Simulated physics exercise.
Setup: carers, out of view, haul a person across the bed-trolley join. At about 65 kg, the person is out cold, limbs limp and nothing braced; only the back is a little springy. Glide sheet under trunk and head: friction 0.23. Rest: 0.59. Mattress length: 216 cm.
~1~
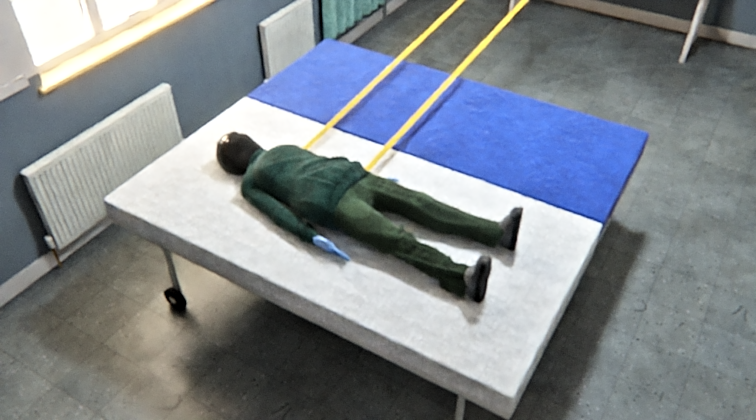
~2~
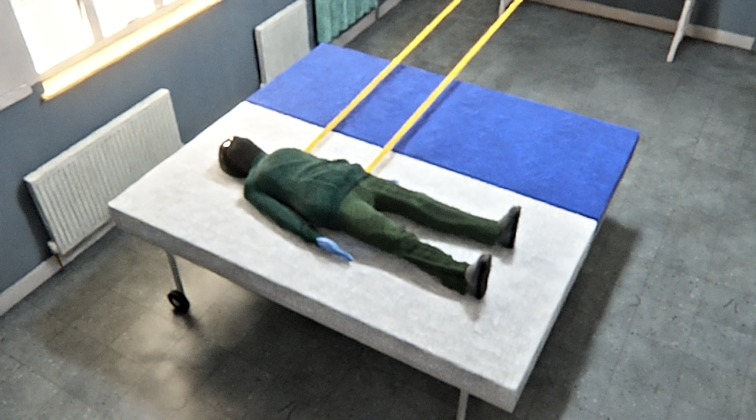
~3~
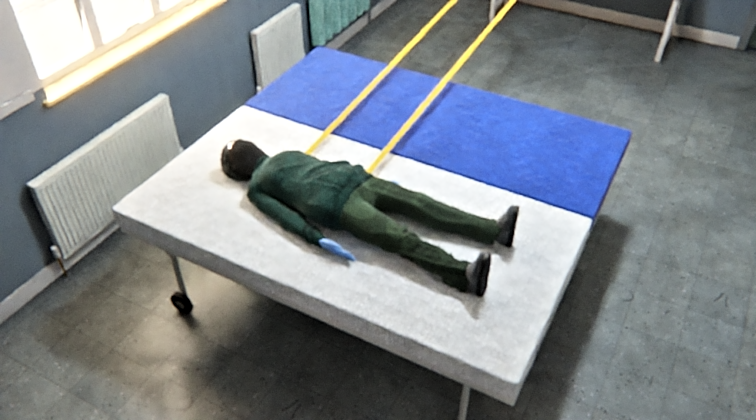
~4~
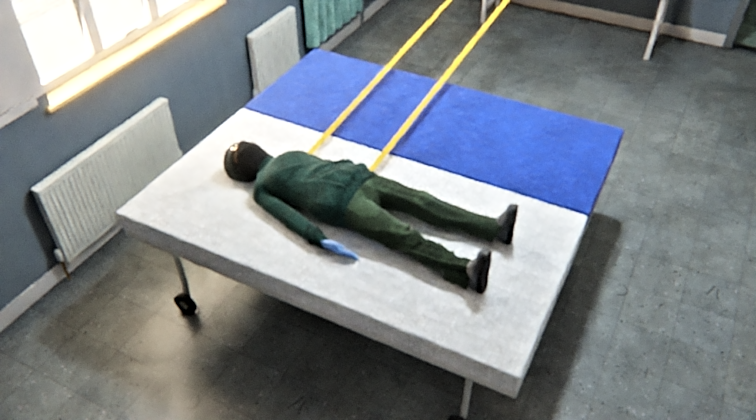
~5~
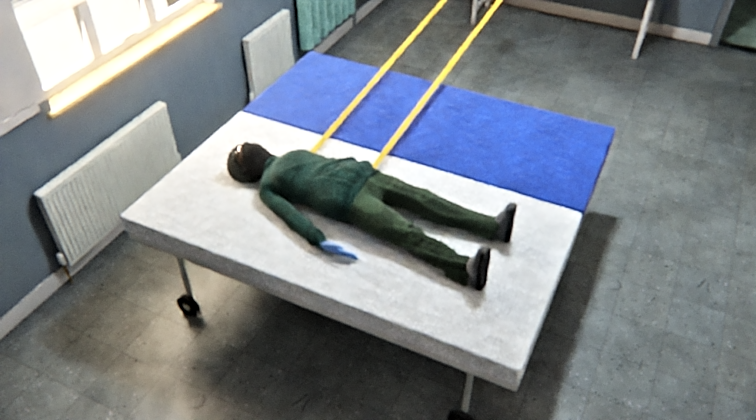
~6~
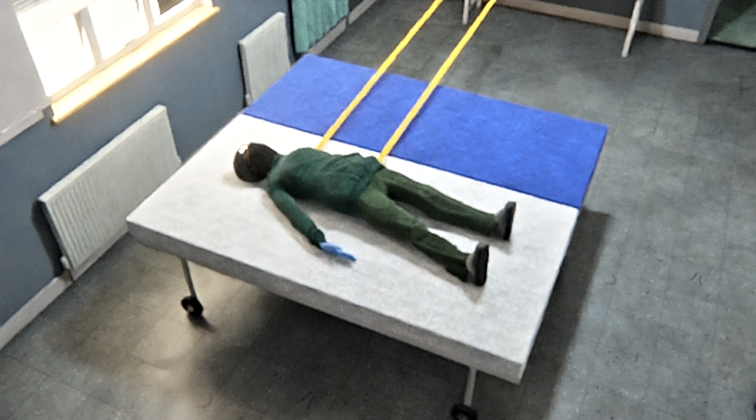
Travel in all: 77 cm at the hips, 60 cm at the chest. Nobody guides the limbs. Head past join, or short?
It doesn't make it across.
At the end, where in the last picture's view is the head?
It finishes near pixel (299, 129) of the last view.
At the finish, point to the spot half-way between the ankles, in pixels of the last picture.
(484, 200).
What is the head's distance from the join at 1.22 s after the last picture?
Around 12 cm shy of the mark.
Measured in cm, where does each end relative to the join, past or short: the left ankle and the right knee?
Left ankle, 4 cm on the past side; right knee, 16 cm on the short side.
Then, 0.22 s after the last picture the head is 44 cm short of the join, near (257, 158) in the last picture's view.
Then, 0.72 s after the last picture the head is 25 cm short of the join, near (279, 142) in the last picture's view.
Then, 1.22 s after the last picture the head is 12 cm short of the join, near (295, 132) in the last picture's view; the right ankle 50 cm short of the join.
When all is still, head stops short of the join; left hand crosses the join; right hand stops short of the join; left ankle crosses the join; right ankle stops short of the join; right knee stops short of the join.
